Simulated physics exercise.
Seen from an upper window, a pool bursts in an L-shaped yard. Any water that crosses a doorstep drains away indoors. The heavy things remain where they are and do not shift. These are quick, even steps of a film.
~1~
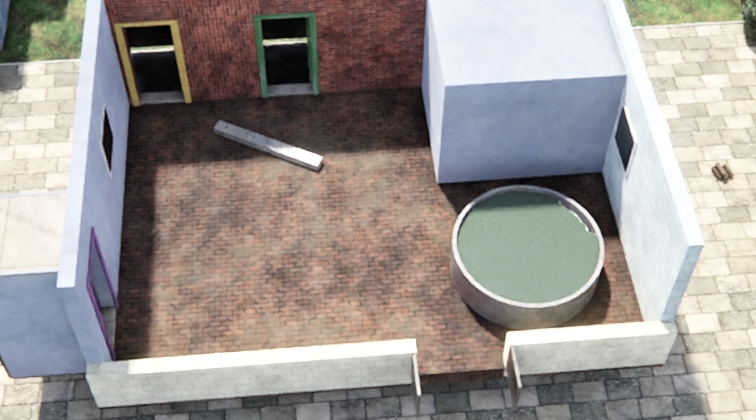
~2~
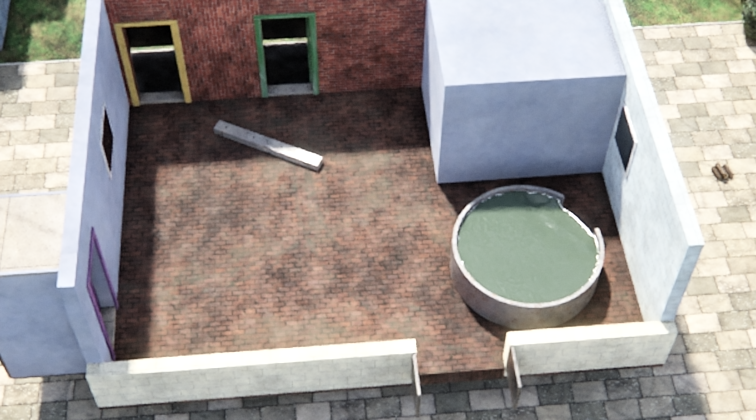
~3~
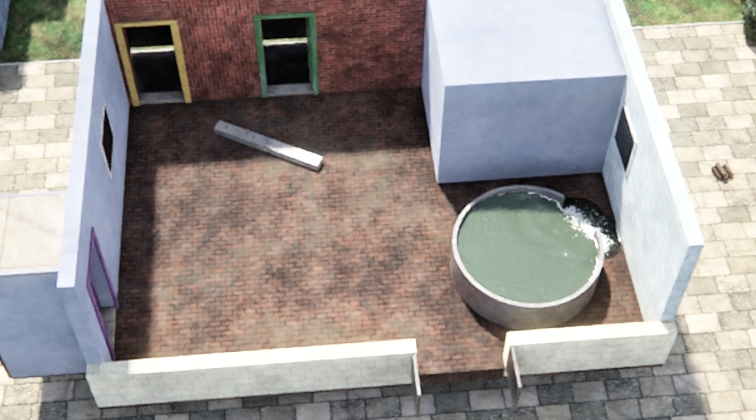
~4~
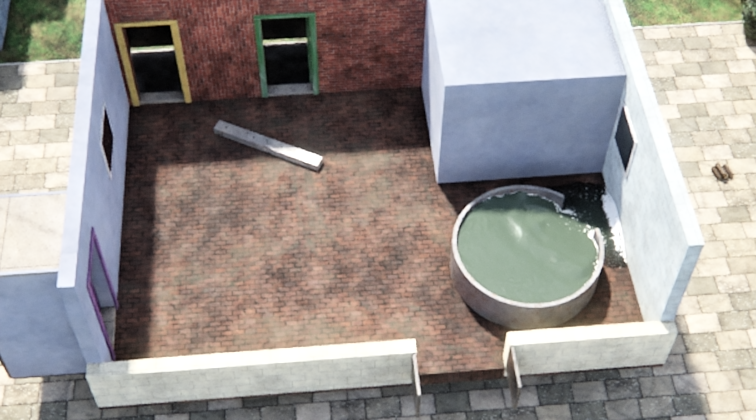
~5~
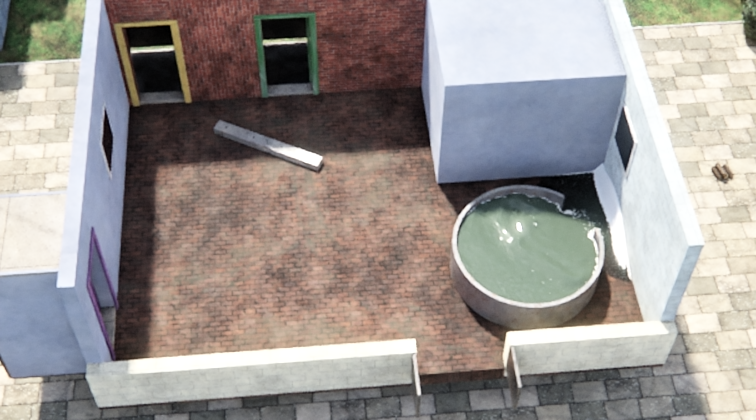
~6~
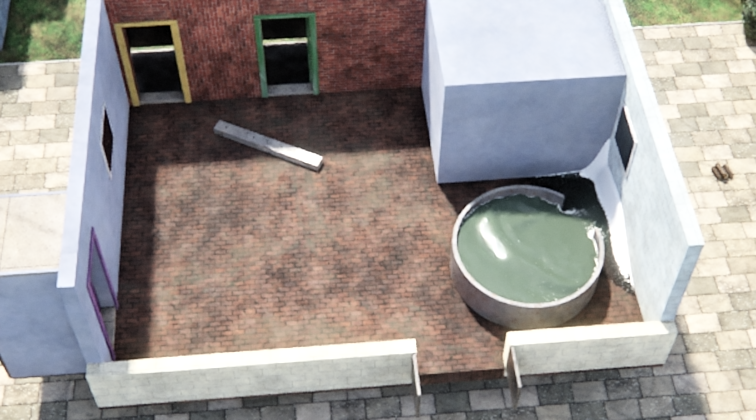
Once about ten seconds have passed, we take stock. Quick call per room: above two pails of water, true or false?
Green door: False; purple door: False; yellow door: False.
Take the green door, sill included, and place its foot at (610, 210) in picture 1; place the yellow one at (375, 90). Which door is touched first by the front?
I'd name the door marked green.
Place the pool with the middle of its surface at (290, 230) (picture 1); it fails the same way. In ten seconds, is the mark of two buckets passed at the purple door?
Checking each in turn, the purple door comes in short.
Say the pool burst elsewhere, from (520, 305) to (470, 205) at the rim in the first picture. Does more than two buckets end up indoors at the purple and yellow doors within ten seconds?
Result - purple door crosses the threshold, yellow door crosses the threshold.
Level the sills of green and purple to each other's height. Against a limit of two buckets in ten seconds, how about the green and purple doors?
Green door: Admits less; purple door: Admits more.
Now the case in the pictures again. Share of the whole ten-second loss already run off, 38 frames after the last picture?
I'd estimate some 40 per cent.
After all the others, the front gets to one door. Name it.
My pick is the yellow door.
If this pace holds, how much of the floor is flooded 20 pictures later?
Roughly 45 percent.
A moment on, water covers 10 % of the floor; the green door not reached, the purple door not reached, the yellow door not reached.
Next, water covers 15 % of the floor; the green door not reached, the purple door not reached, the yellow door not reached.
Then, water covers 45 % of the floor; the green door not reached, the purple door not reached, the yellow door not reached.
Later, water covers 80 % of the floor; the green door wet at the sill, nothing in, the purple door wet at the sill, nothing in, the yellow door not reached.
In the end, water covers 85 % of the floor; the green door wet at the sill, nothing in, the purple door under two buckets in, the yellow door wet at the sill, nothing in.
